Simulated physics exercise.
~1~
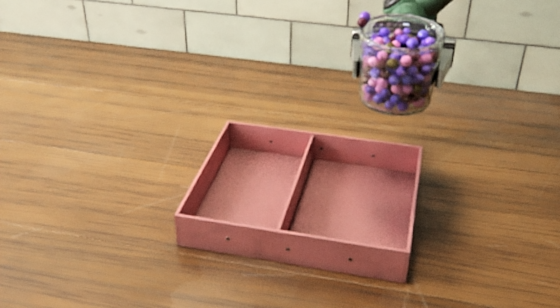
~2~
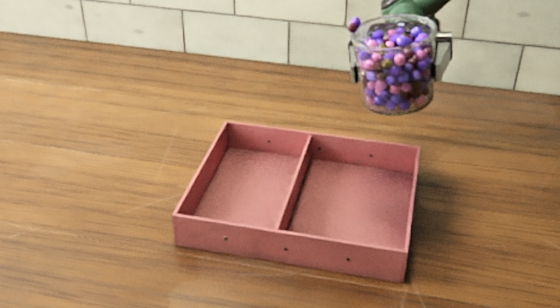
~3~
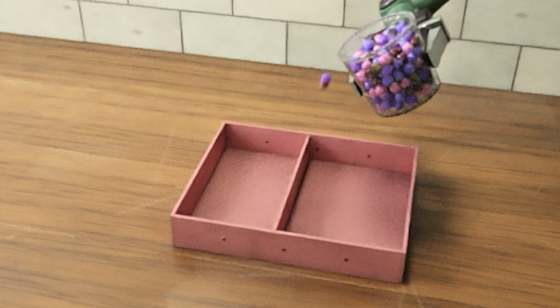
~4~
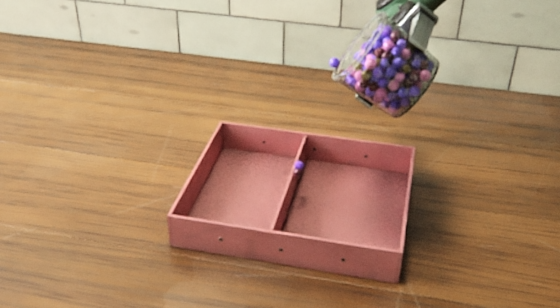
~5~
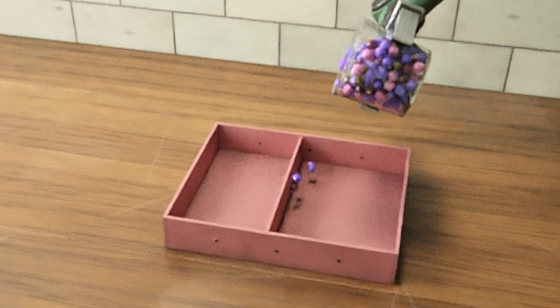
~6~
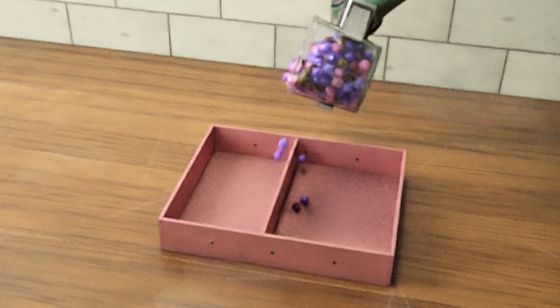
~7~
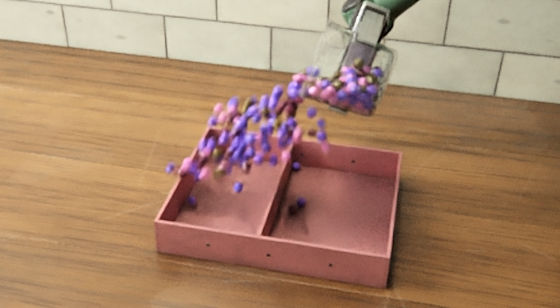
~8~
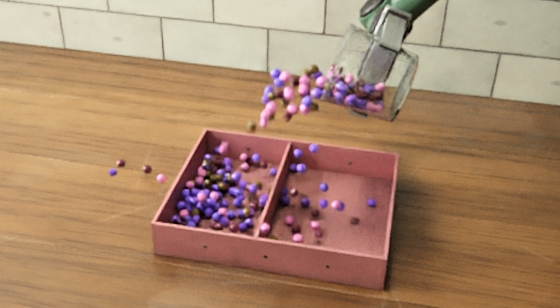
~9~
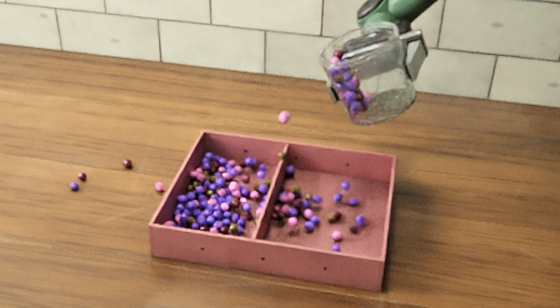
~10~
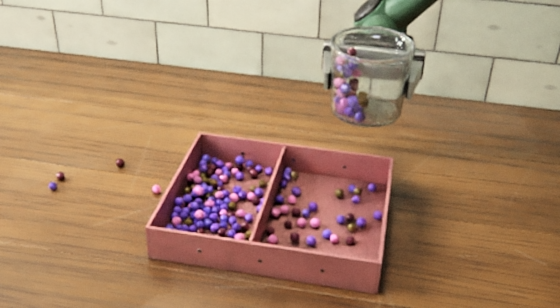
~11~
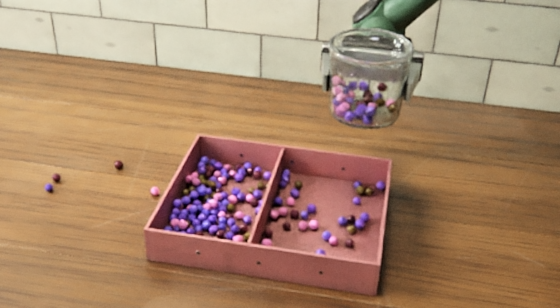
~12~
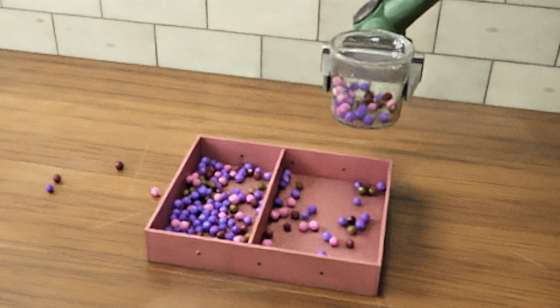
A green robotic arm grips a clear beaker of purple, pink and dark round sweets above a brown wooden table, seen from slightly above with a pale tiled wall behind. A reddish-pink tray, divided in two by a cross wall, sits below. The arm tips the beaker leftward, and a few sweets drop near the divider. Then a thick stream pours out, filling the left part while fewer scatter into the right and several land on the table. The arm turns the beaker upright, and everything settles with most sweets in the left part and some still in the beaker.
